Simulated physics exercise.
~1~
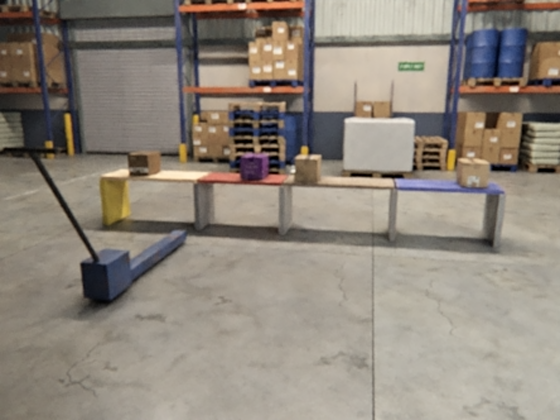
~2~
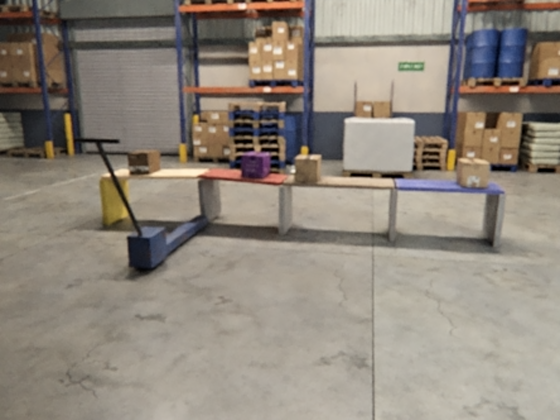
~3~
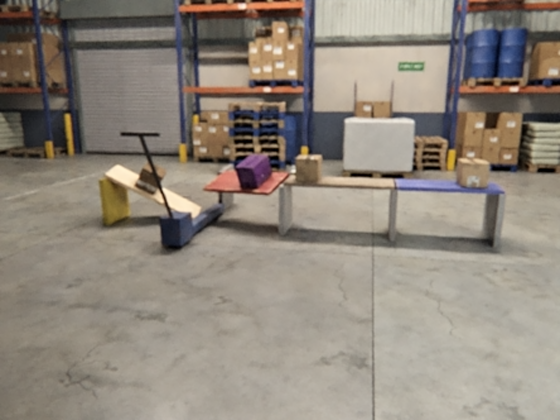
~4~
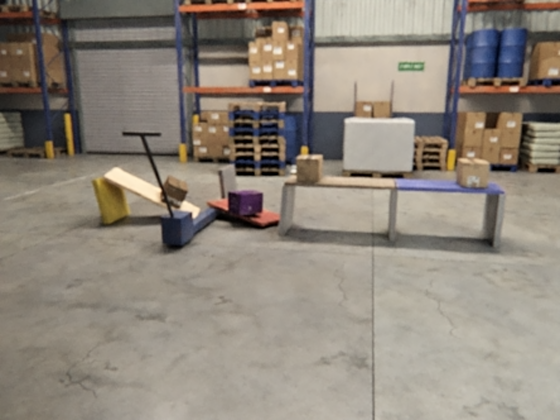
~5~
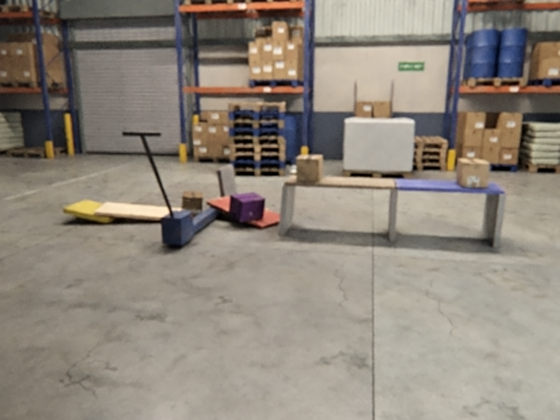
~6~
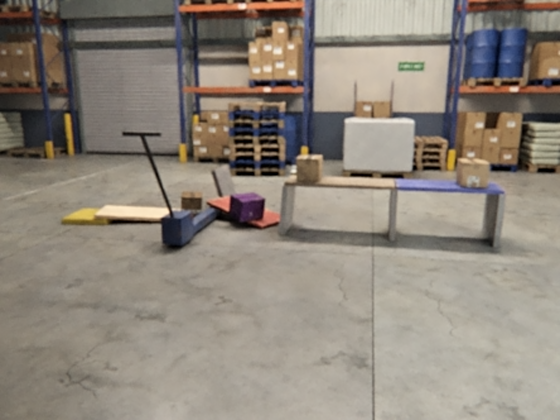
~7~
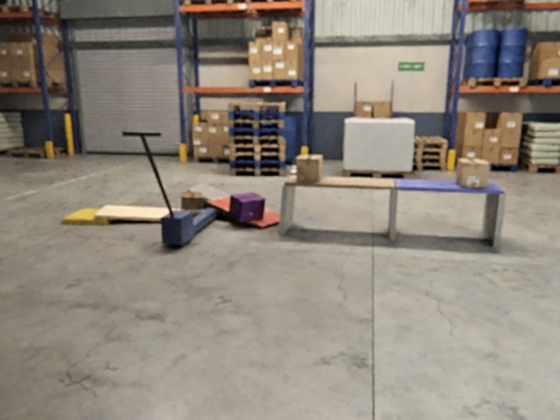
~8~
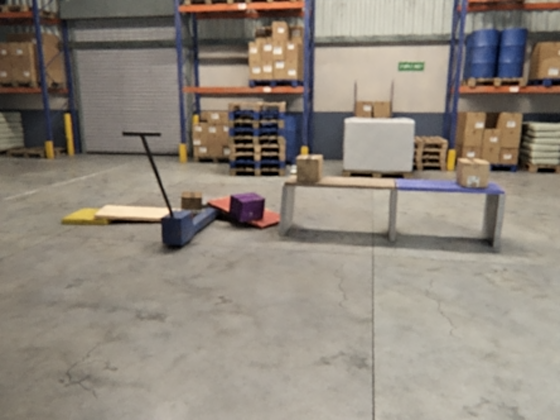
A dark blue jack with a tall handle stands at the left of a warehouse floor, seen from the front by a still camera, before a row of boards on uprights, with racks of cartons and blue drums behind. It slides right and inward to the foot of an upright beneath the pale and red boards. Both boards tilt and drop, carrying a brown carton and a purple carton down. The yellow upright at the left then leans and falls flat. The purple carton rests tilted on the fallen red board, while the tan and blue boards at right stay standing with their cartons.
